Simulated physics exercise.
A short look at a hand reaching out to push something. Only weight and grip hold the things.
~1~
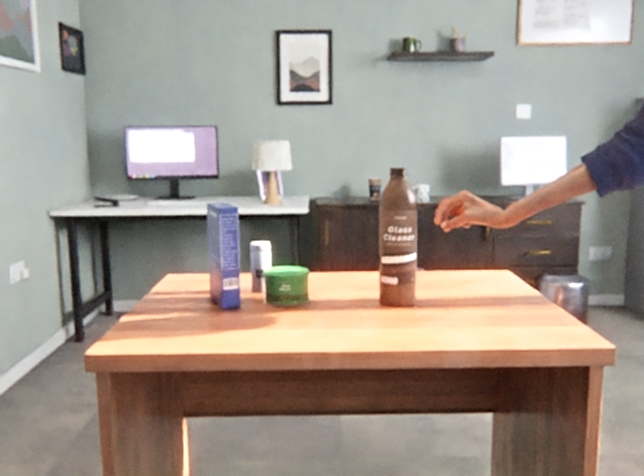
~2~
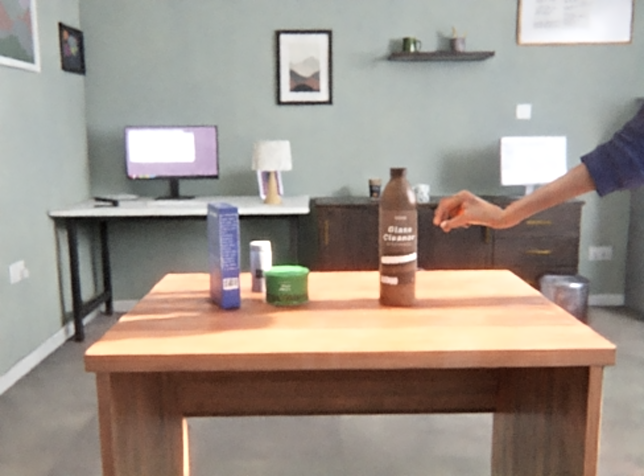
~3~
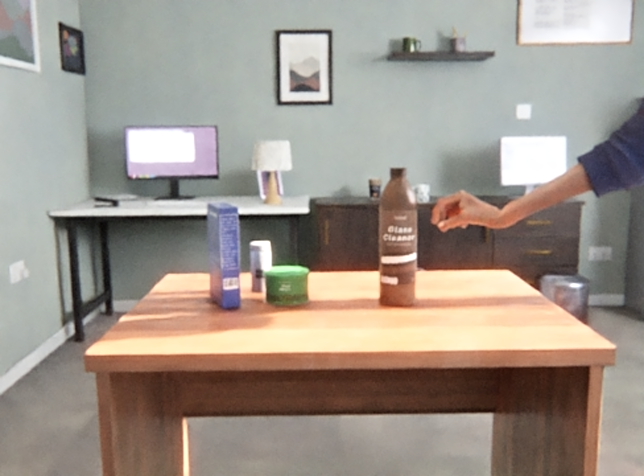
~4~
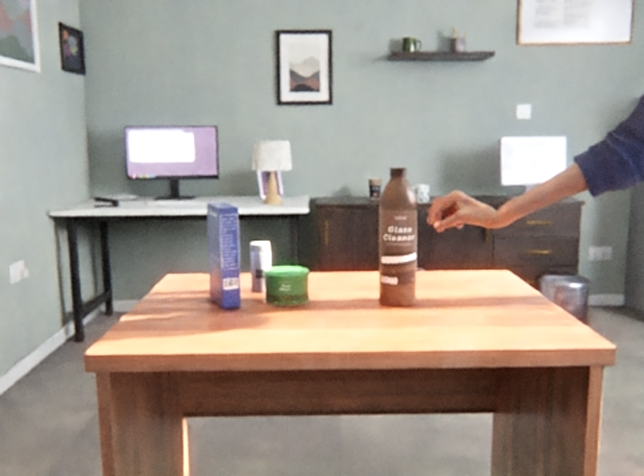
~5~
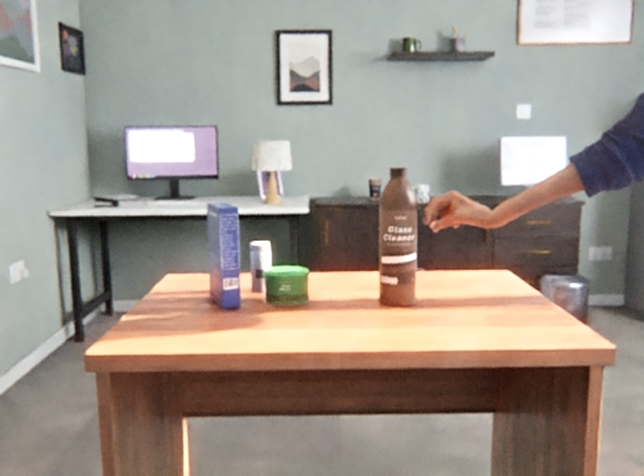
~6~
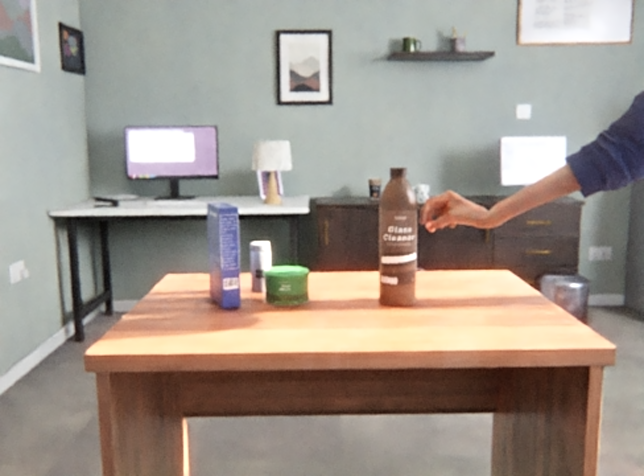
A hand on a dark-blue-sleeved arm reaches in from the right, above a wooden table seen from the front by a still camera in a room with grey-green walls. On the table stand a blue box, a small white-and-dark can, a green tub and, right of centre, a brown bottle, with desks and screens behind. The hand drifts slightly left towards the bottle, which stays still.
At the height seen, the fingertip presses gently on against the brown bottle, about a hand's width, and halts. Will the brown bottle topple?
The brown bottle tips over.
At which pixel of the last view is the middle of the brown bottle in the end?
Around (321, 314).
Then, 0.70 s on from there, brown bottle turned 22° from how it was put near (371, 234).
Then, 1.10 s on from there, brown bottle turned 66° from how it was put near (316, 260).
Then, 1.40 s on from there, brown bottle on its side near (311, 294).
Then, 2.10 s on from there, brown bottle on its side near (318, 308).
In the end, toppled on the table, brown bottle. At the end, from the last picture's camera, brown bottle near (321, 314).
